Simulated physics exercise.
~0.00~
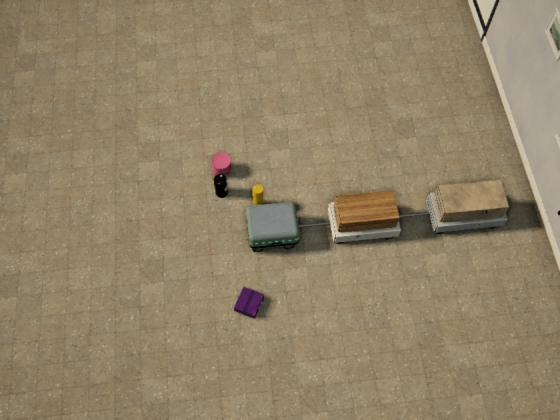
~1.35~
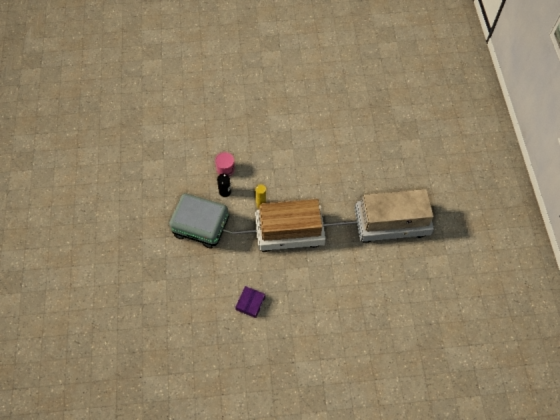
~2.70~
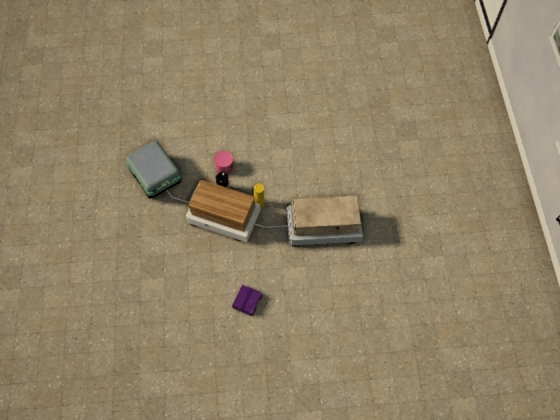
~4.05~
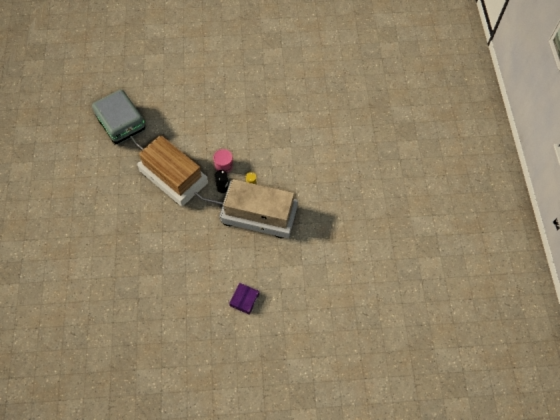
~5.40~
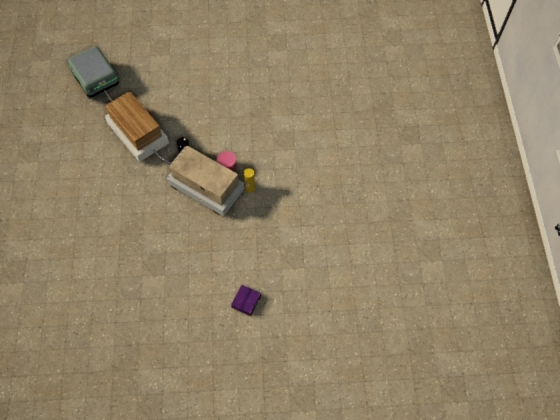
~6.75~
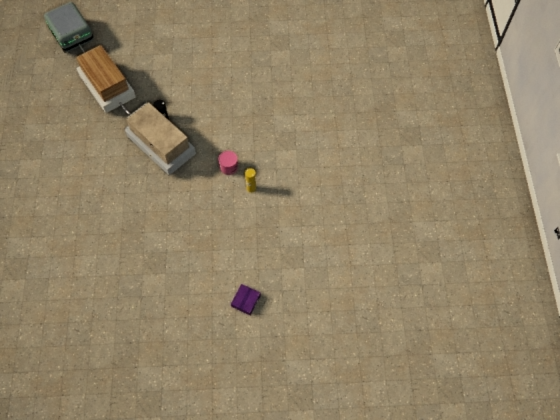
A small green tug pulled two loaded carts left and then curved toward the upper left, and the rear cart shifted the yellow canister and carried the black one along beside it, while the pink pail and purple box stayed put.
